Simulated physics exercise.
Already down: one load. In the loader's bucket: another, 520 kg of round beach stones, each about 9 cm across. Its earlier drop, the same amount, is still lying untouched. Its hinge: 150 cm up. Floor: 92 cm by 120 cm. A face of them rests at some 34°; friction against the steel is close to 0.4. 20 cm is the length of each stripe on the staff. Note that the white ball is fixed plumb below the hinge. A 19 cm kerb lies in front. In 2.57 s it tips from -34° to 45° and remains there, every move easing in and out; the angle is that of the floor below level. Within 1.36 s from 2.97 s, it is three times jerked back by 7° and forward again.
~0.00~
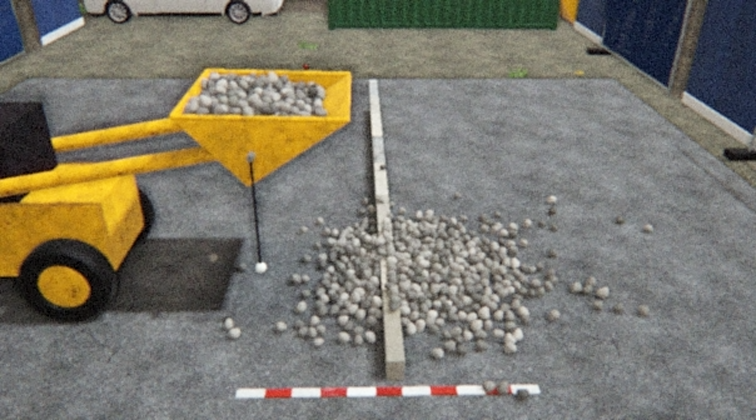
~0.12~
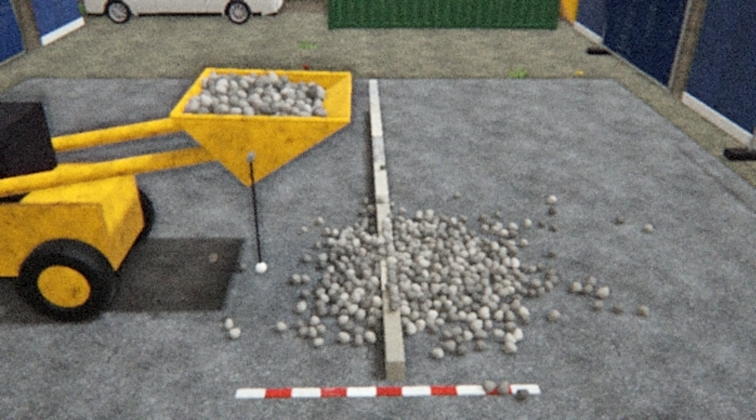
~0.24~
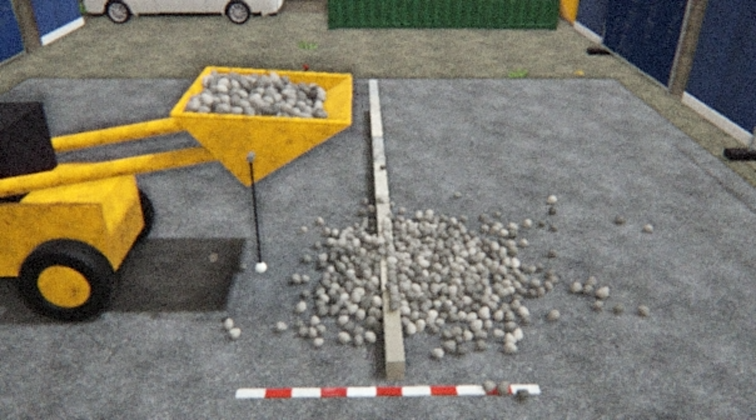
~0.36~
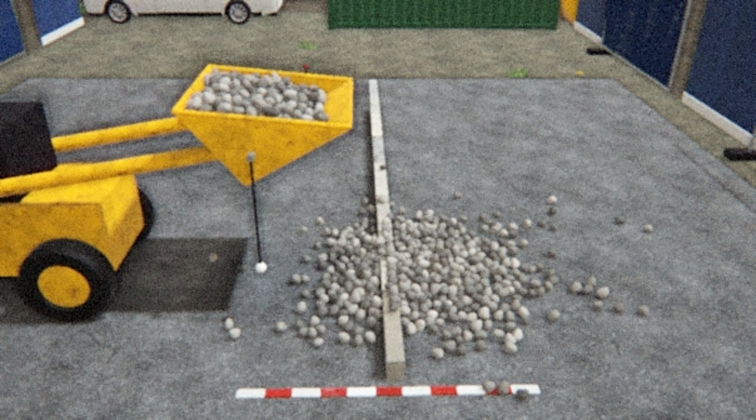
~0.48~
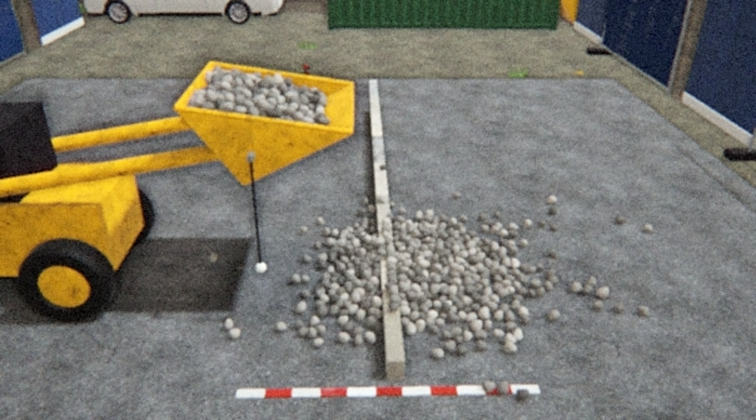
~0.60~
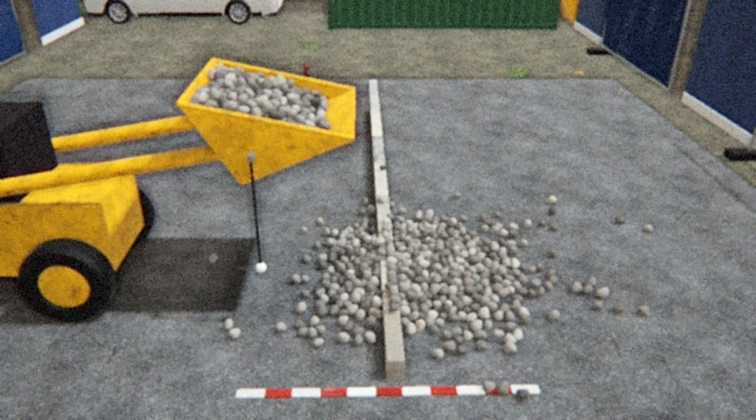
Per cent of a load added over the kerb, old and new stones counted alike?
Some 35 %.
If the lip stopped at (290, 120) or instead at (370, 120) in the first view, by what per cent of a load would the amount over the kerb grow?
First place about 0 %, second about 55 %.
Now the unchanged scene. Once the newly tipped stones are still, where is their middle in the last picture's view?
Their centre ends up near (368, 265).
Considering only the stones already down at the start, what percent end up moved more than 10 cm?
Roughly 15 % of them.
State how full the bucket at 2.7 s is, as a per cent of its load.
Estimate: 0 % remaining inside, roughly.
After 1.9 s the floor is at 33°; in per cent of one load, 67 in the bucket, 65 on this side of the kerb, 68 over the kerb; the foremost stones are at (602, 252).
After 2.7 s the floor is at 45°; in per cent of one load, 0 in the bucket, 102 on this side of the kerb, 98 over the kerb; the foremost stones are at (602, 252).
After 4.8 s the floor is at 45°; in per cent of one load, 0 in the bucket, 99 on this side of the kerb, 101 over the kerb; the foremost stones are at (602, 252).
After 7.6 s the floor is at 45°; in per cent of one load, 0 in the bucket, 99 on this side of the kerb, 101 over the kerb; the foremost stones are at (602, 252). Net gain over the kerb, 35.
